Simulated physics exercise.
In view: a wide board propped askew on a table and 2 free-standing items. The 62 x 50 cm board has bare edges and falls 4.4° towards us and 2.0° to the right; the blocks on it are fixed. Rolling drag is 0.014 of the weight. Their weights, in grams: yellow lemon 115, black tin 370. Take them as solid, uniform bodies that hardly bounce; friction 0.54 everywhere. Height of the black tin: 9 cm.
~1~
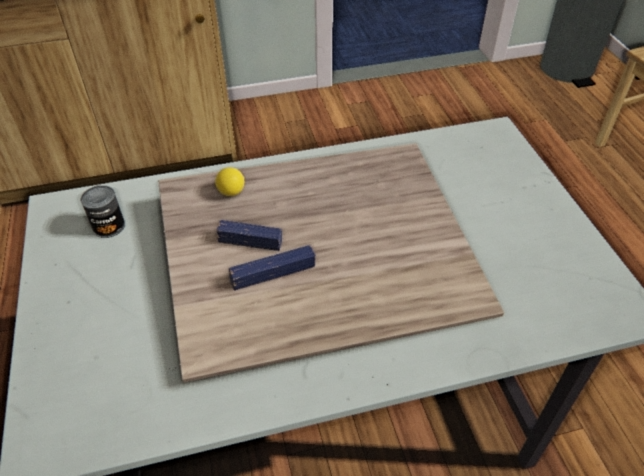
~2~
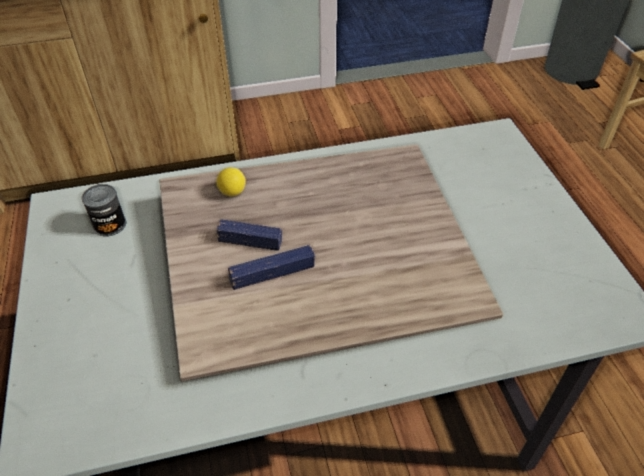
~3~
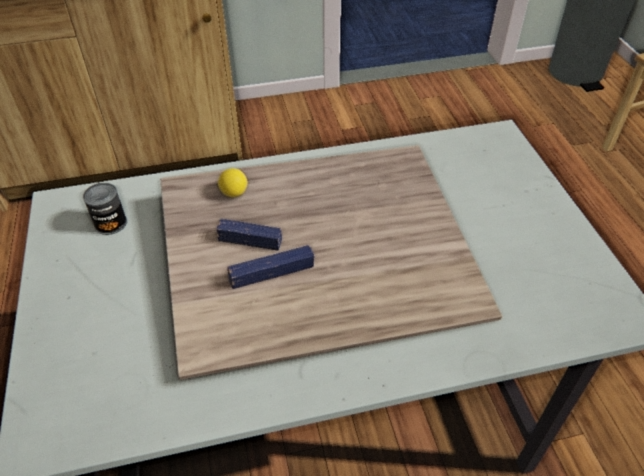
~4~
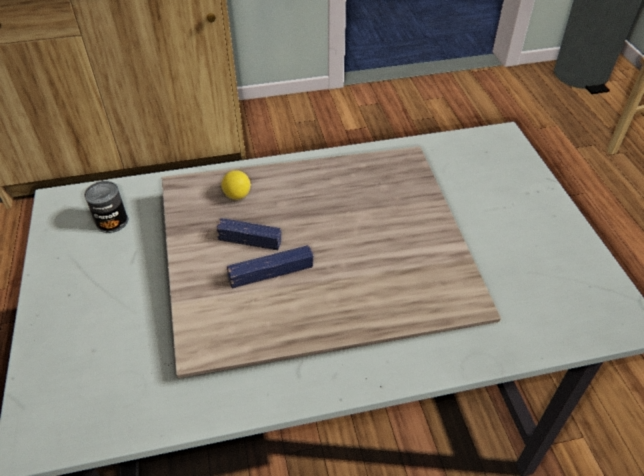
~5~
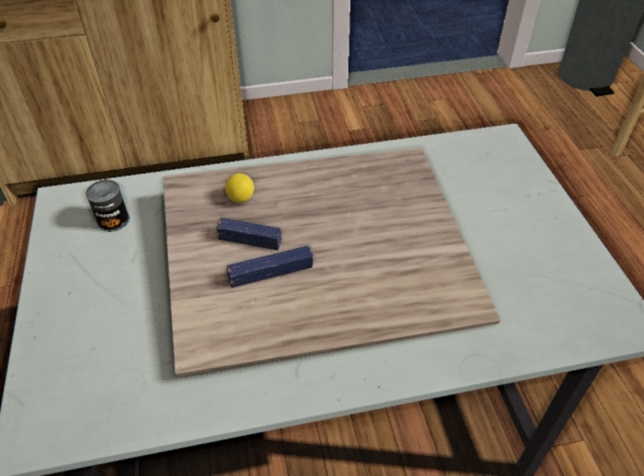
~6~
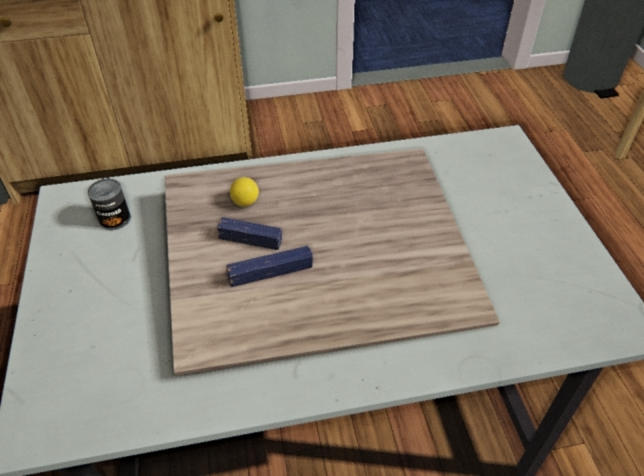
The yellow lemon rolls slowly a short way towards us and right on the wooden board.
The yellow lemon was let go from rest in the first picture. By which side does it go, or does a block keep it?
It comes to this: Near edge.
Then, 0.50 s later than the last frame, 30 cm of board to the near edge; yellow lemon near (287, 219).
Then, 1.10 s later than the last frame, 16 cm of board to the near edge; yellow lemon near (381, 260).
Then, 1.50 s later than the last frame, it has gone over the near edge; yellow lemon near (482, 331).
Then, 1.80 s later than the last frame, it has gone over the near edge; yellow lemon near (564, 420).
When it is over, it has gone over the near edge; black tin within 8 cm of the start.
